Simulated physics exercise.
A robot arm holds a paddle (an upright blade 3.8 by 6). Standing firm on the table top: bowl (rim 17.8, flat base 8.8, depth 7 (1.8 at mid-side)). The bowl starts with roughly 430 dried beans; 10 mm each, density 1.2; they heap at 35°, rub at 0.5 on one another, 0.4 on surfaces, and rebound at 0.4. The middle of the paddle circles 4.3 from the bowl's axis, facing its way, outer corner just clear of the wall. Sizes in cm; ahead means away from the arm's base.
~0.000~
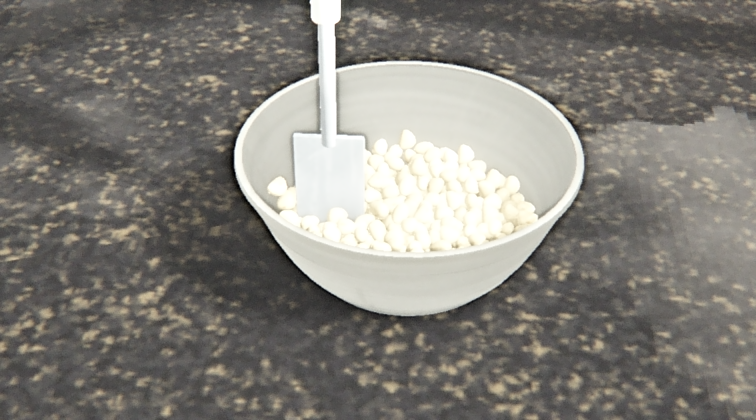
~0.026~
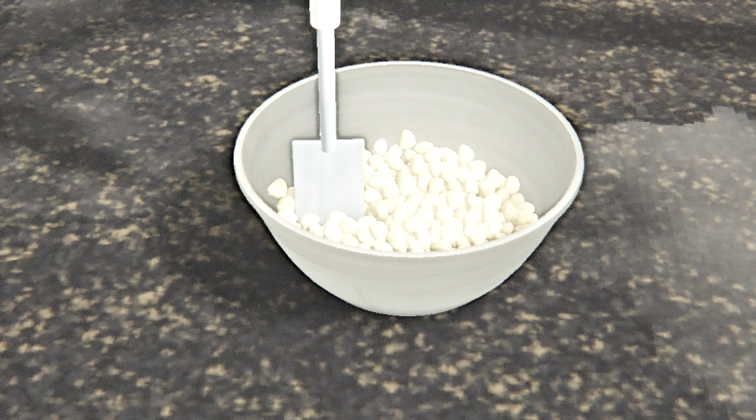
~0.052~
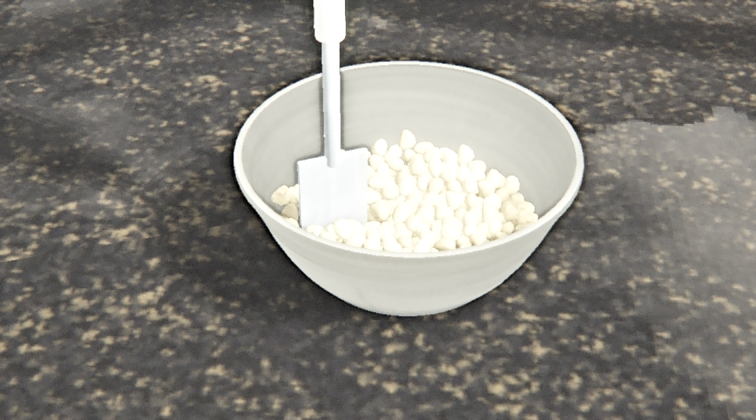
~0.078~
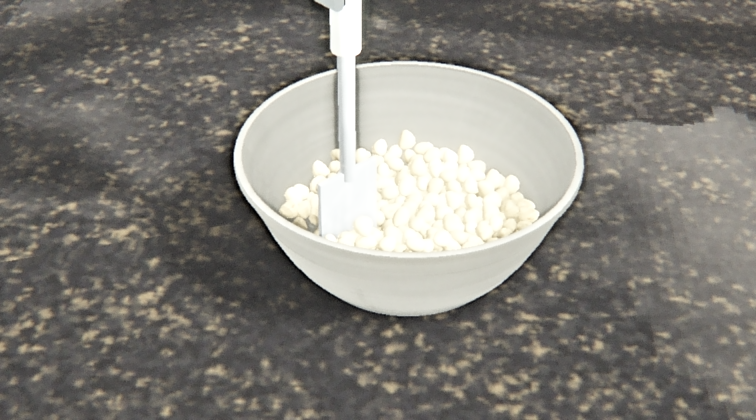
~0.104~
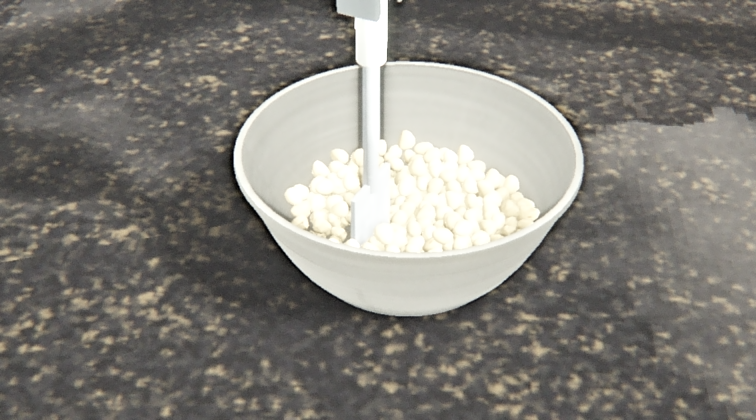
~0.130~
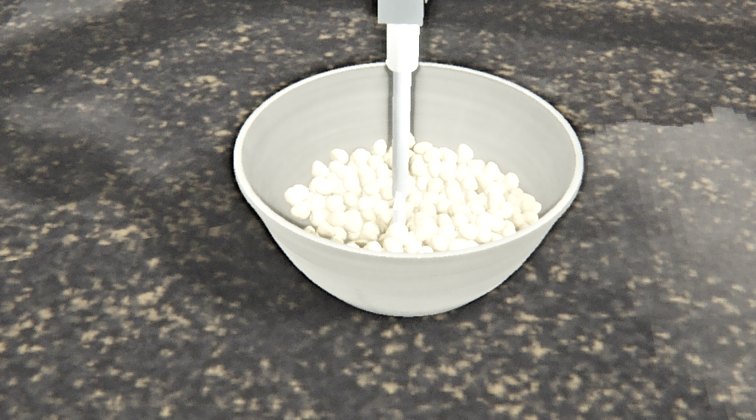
In a pale bowl on a speckled surface, a paddle sweeps rightward through white beans while turning edge-on.
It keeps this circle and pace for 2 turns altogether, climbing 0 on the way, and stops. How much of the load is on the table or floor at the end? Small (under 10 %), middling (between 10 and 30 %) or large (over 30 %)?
Answer: Middling; between 10 and 30 % of the dried beans finish on the table or floor.
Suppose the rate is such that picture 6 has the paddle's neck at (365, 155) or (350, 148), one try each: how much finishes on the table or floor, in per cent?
Some 10 and 5 per cent.
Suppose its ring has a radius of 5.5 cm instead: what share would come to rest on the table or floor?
Then about 0 per cent.
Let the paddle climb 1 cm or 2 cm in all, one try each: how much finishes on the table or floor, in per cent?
About 15 and 10 per cent.
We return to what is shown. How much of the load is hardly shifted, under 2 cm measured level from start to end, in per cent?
Some 5 per cent.
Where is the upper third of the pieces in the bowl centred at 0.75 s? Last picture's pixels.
At about (470, 131).
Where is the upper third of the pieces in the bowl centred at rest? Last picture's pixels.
Near (329, 233).
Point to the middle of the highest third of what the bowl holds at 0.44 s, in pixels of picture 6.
Around (302, 160).
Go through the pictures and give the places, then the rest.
Paddle neck at (328, 112), 0° round; upper third of the load around (413, 211), from x 280 to 525, top at y 140; 432 in the bowl, in the first picture.
Paddle neck at (328, 118), 7° round; upper third of the load around (409, 214), from x 280 to 525, top at y 140, in the second picture.
Paddle neck at (332, 132), 25° round; upper third of the load around (404, 229), from x 280 to 525, top at y 140, in the third picture.
Paddle neck at (347, 146), 46° round; upper third of the load around (415, 236), from x 290 to 525, top at y 140, in the fourth picture.
Paddle neck at (371, 157), 66° round; upper third of the load around (428, 240), from x 295 to 530, top at y 140, in the fifth picture.
Paddle neck at (400, 163), 87° round; upper third of the load around (450, 234), from x 290 to 530, top at y 140; 432 in the bowl, in the sixth picture.
By 0.44 s, 334° round, highest piece 9 above the table; 395 in the bowl, 24 on the table or floor, 13 in flight or on the tool.
By 0.75 s, 221° round, highest piece 8 above the table; 356 in the bowl, 65 on the table or floor, 11 in flight or on the tool.
By 1.11 s, 0° round, highest piece 6 above the table; 335 in the bowl, 97 on the table or floor.
By 1.81 s, 0° round, highest piece 6 above the table; 335 in the bowl, 97 on the table or floor.
Final count, 335 in the bowl, 97 on the table or floor. That is 22 % on the table or floor.
